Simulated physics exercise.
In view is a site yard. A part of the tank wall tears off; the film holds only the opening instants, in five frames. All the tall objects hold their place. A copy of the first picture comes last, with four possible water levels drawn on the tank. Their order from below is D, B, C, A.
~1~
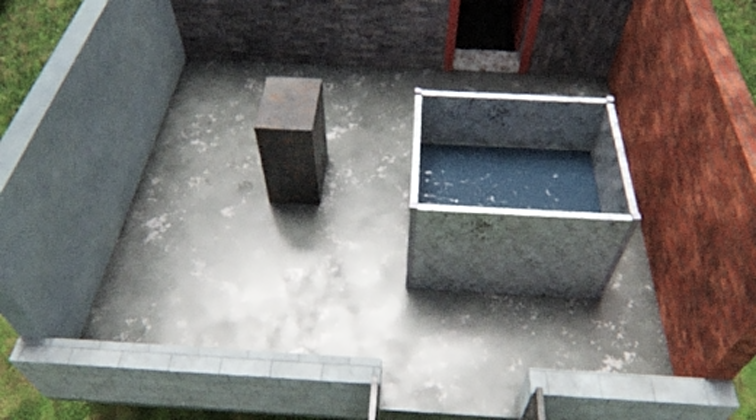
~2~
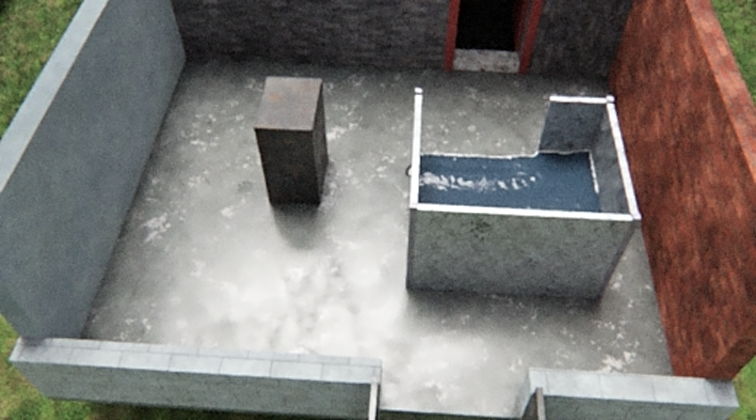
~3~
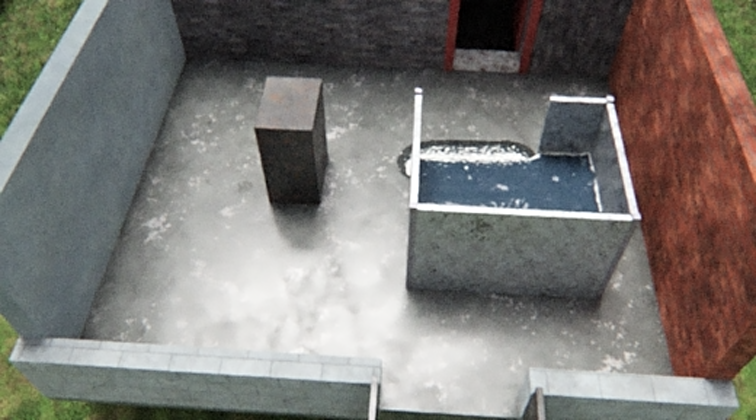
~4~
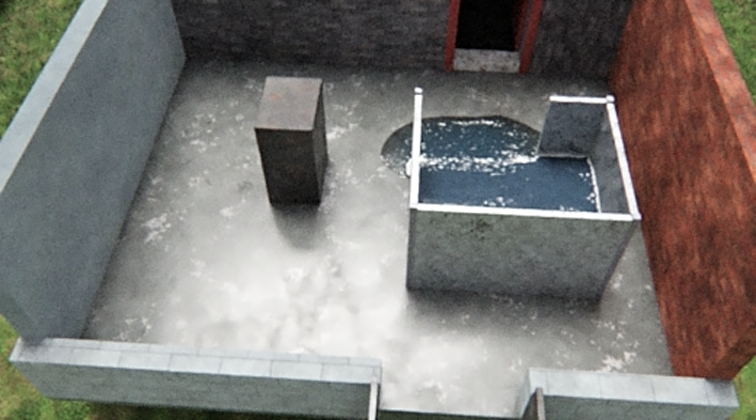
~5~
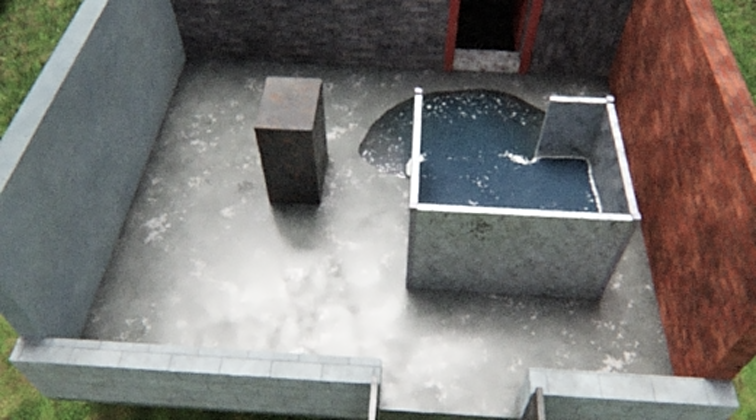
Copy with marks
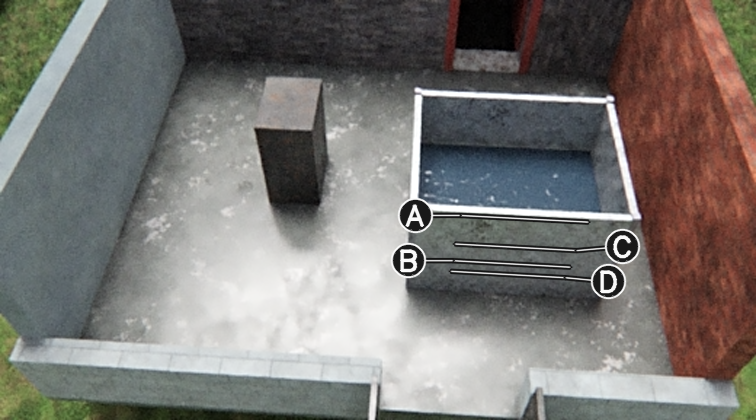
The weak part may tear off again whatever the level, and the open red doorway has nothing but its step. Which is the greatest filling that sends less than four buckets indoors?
I would pick level D.
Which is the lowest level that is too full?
The answer is B.
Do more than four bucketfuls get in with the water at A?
Yes.
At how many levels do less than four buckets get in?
One of the four.
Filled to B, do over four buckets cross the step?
Yes, that goes wrong.
On the marked copy, A at (523, 218); B at (511, 263); C at (515, 247); D at (508, 274); from the bottom up D, B, C, A.
Choosing A, dozens of bucketfuls pour in.
Choosing B, about 10 bucketfuls get in.
Choosing C, dozens of bucketfuls pour in.
Choosing D, a bucket or two gets in.
